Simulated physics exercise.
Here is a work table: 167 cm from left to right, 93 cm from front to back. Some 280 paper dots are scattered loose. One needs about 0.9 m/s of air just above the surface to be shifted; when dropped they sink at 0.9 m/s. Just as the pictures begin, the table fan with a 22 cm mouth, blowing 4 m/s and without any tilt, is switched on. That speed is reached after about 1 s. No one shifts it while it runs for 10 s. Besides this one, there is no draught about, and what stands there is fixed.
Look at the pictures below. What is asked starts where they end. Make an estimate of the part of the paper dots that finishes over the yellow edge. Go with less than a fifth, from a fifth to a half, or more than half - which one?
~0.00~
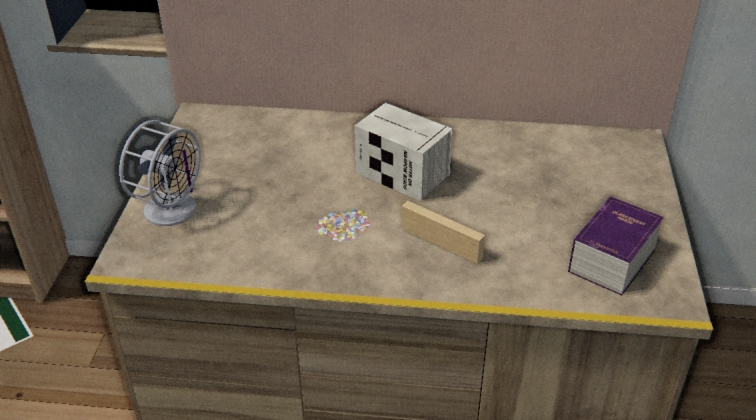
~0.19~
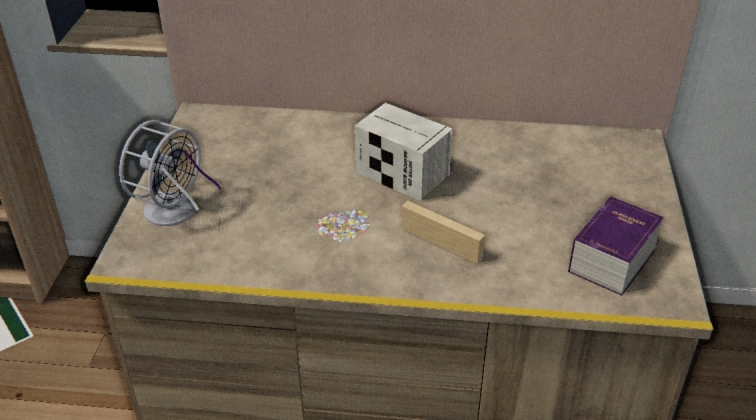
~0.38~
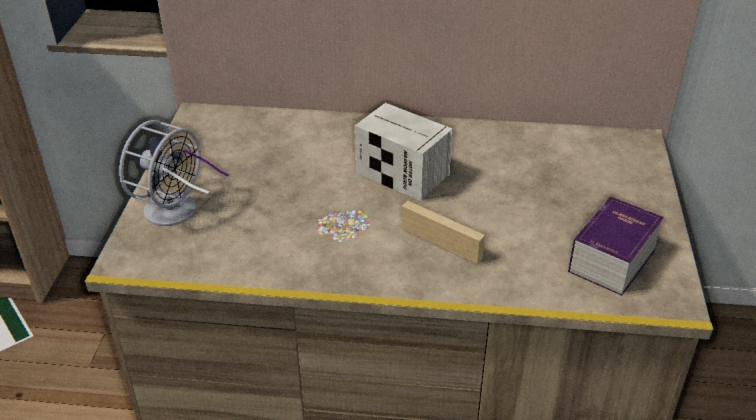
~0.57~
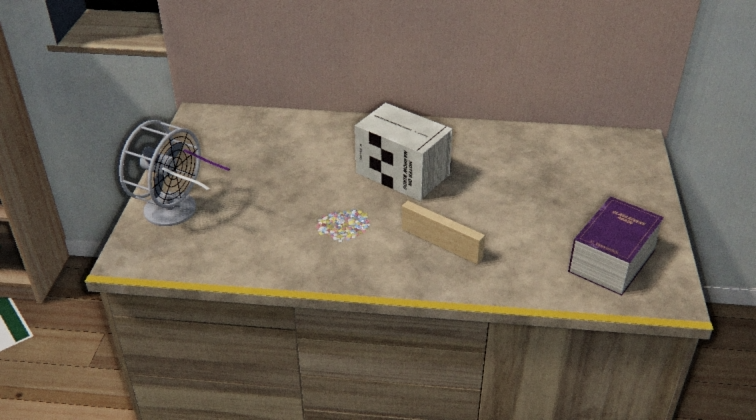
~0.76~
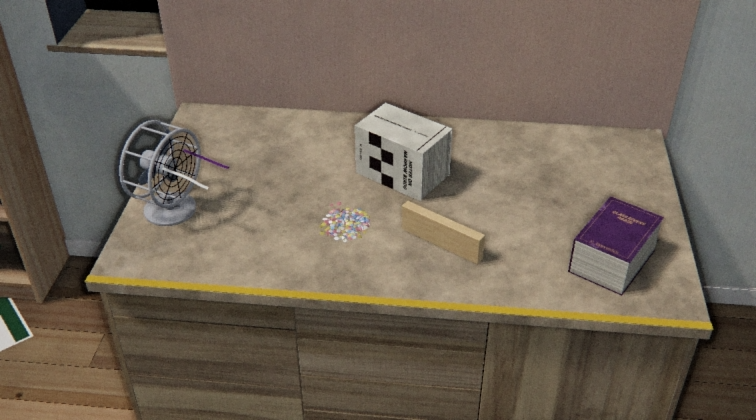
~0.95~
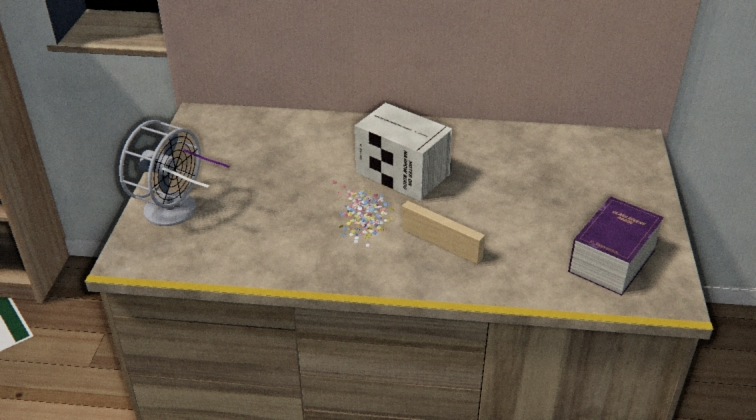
Odds are the part over that edge will stay short of twenty percent.
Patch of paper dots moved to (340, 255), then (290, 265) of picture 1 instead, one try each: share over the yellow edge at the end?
90 and 100 in a hundred, respectively.
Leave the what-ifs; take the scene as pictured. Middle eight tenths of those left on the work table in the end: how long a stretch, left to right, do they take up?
I'd say close to 30 cm.
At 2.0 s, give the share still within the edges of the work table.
Close to 100 in a hundred remain at that time.
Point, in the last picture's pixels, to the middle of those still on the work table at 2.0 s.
Look about (413, 196) in the last picture.
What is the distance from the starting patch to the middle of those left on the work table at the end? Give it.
Close to 25 cm.
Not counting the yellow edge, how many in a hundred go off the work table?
It comes out at some 0 %.
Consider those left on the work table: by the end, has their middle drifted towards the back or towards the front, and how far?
Direction: Rearward; distance: About 15 cm.
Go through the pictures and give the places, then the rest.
In the first picture, the middle of the paper dots is near (345, 225), none has stirred yet and the mouth of the table fan is at (161, 164).
In the second picture, the middle of the paper dots is near (345, 224), none has stirred yet and the yellow edge is centred on (389, 305).
In the third picture, the middle of the paper dots is near (345, 224), none has stirred yet, the top of a board is at (443, 220) and the top of a book is at (403, 127).
In the fourth picture, the middle of the paper dots is near (345, 224) and none has stirred yet.
In the fifth picture, the middle of the paper dots is near (349, 223), the farthest in sight from the table fan is at (368, 225) and about 25 % have left their places.
In the sixth picture, the middle of the paper dots is near (364, 213), the farthest in sight from the table fan is at (392, 218) and about 90 % have left their places.
After 2.0 s, 12 % are on the move or not yet settled, 2 % are over the yellow edge; the middle of those still in play is near (413, 196).
After 3.2 s, 6 % are on the move or not yet settled, 3 % are over the yellow edge; the middle of those still in play is near (413, 196).
After 5.5 s, 5 % are on the move or not yet settled, 4 % are over the yellow edge; the middle of those still in play is near (413, 196).
After 10.0 s, at the end, 4 % are over the yellow edge; the middle of those still in play is near (413, 196).
